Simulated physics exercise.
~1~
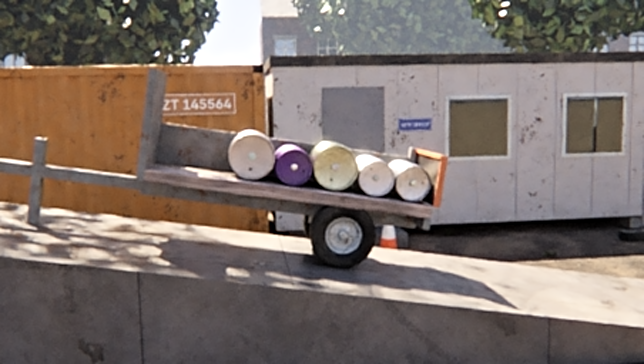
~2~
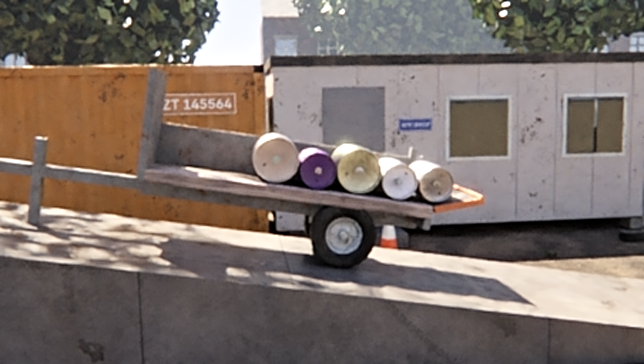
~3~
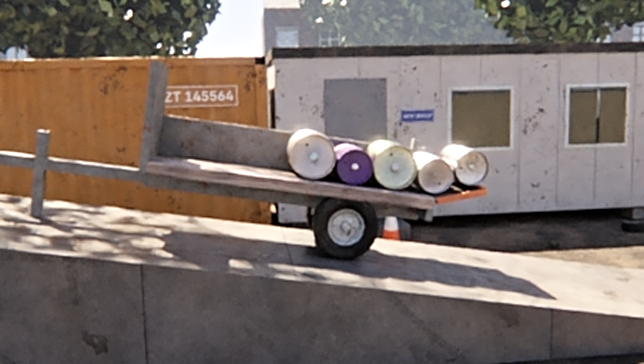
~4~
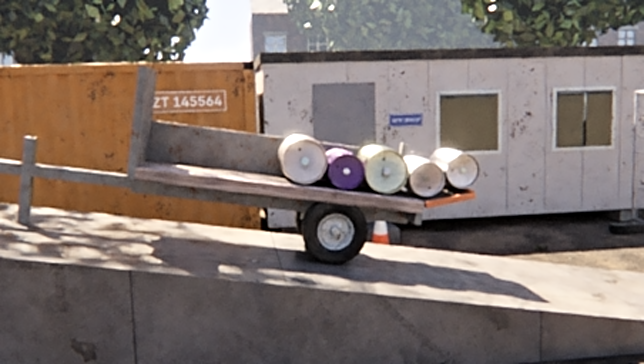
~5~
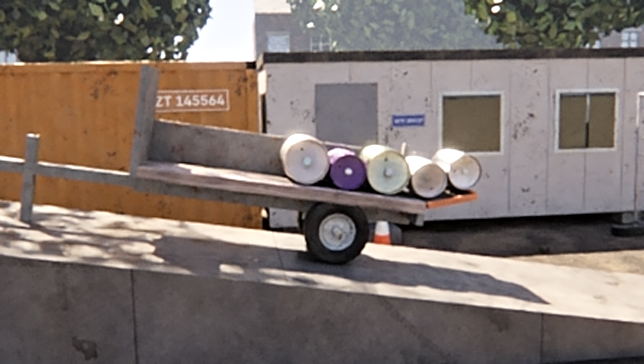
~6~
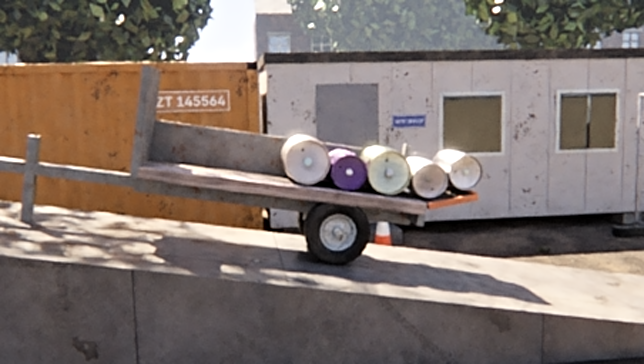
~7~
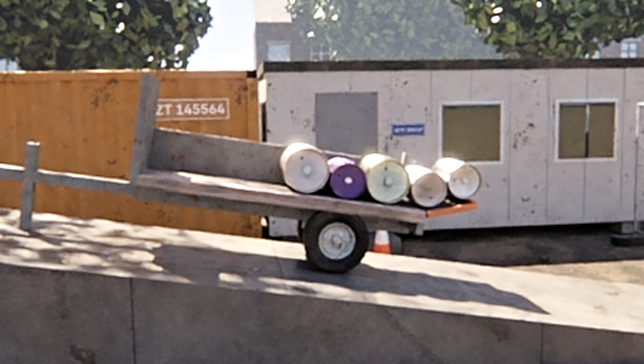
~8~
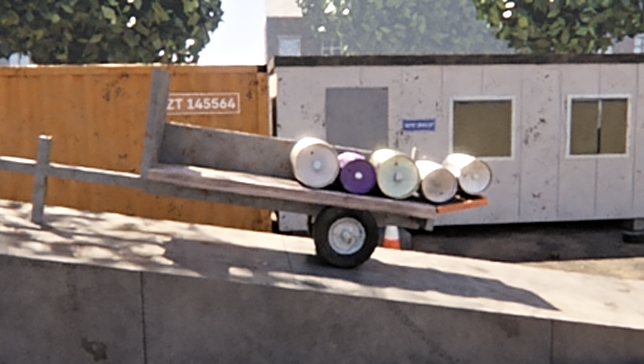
On a sloping concrete ramp, a trailer holds five barrels, one purple, as its tailgate drops open and they roll right, the foremost ending up against the lowered gate's edge. They come to rest in a row, with the purple one still on the bed and none fallen out.
